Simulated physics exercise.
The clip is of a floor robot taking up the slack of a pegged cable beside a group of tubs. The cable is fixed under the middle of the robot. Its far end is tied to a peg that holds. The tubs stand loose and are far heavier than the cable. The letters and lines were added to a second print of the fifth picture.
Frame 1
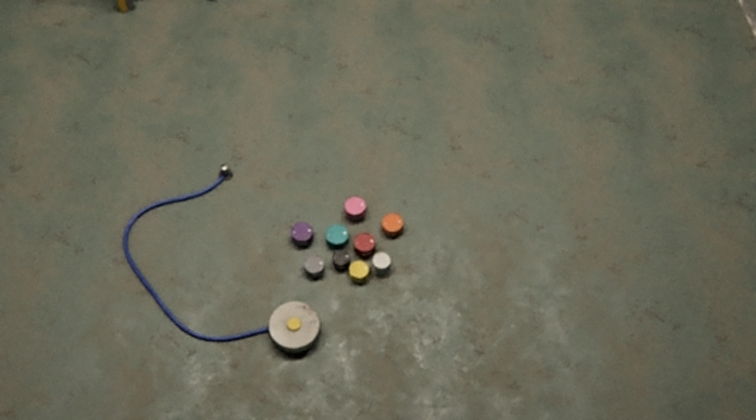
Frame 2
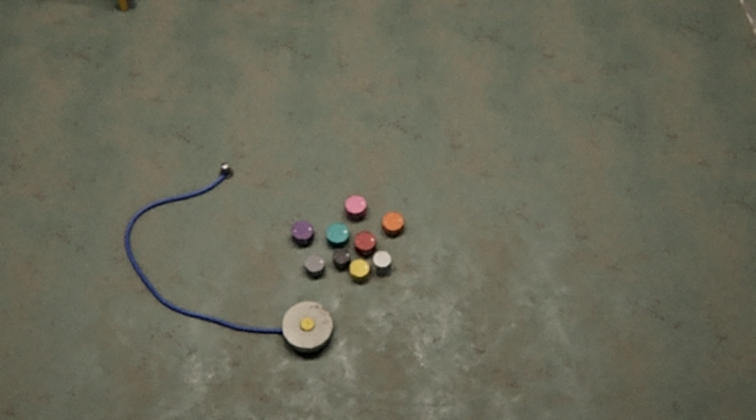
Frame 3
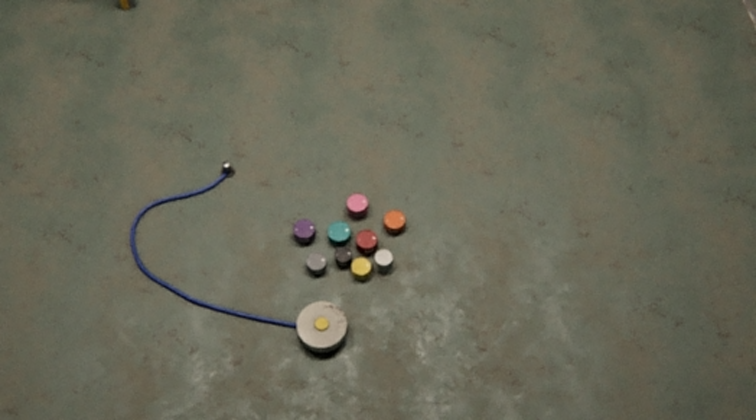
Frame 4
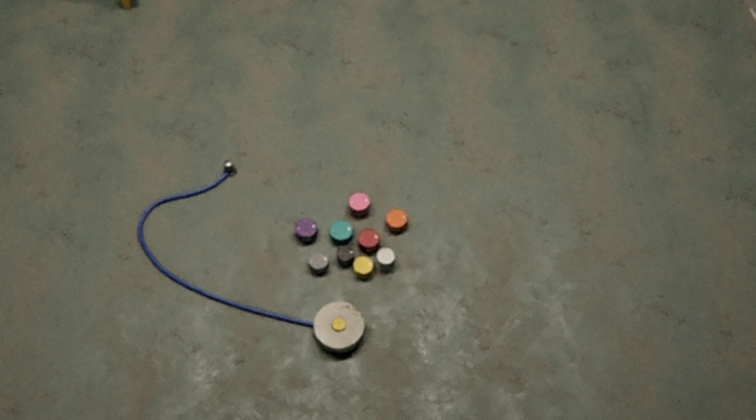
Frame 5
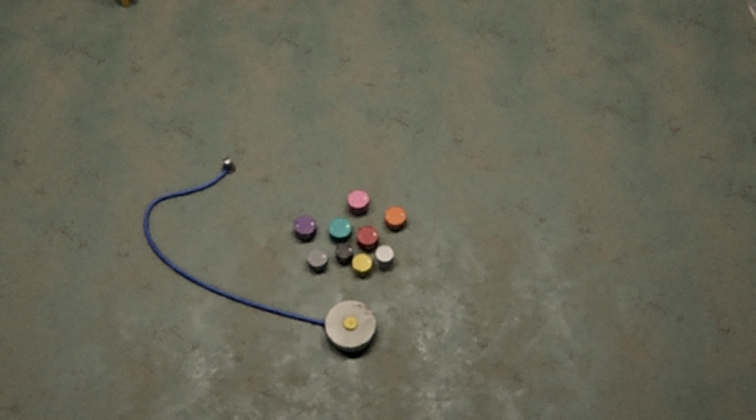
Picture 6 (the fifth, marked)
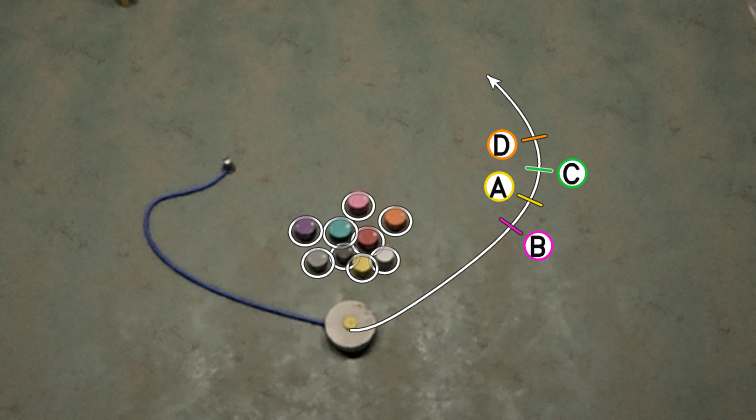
The video shows a round pale robot attached to a curving blue cable on a greenish floor, below a cluster of small colourful tubs. The robot slides a short way to the right, drawing the cable's curve straighter while the tubs stay put.
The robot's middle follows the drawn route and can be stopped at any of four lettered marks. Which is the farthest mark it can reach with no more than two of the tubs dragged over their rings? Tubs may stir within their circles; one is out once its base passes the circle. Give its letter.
It can go as far as B.
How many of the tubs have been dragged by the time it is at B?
By then, none.
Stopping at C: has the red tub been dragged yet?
Yes.
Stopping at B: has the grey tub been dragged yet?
No.
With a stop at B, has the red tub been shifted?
By then, no.
On the marked copy, A at (530, 200); B at (511, 226); C at (539, 169); D at (534, 138); the route from (351, 330) via (514, 222) to (488, 76).
With B. Early on, robot (415, 300).
Further on, robot (472, 259).
At the end, robot (512, 222); none over the rings.
As for the rest, A has six over the rings; C has nine over the rings; D has nine over the rings.
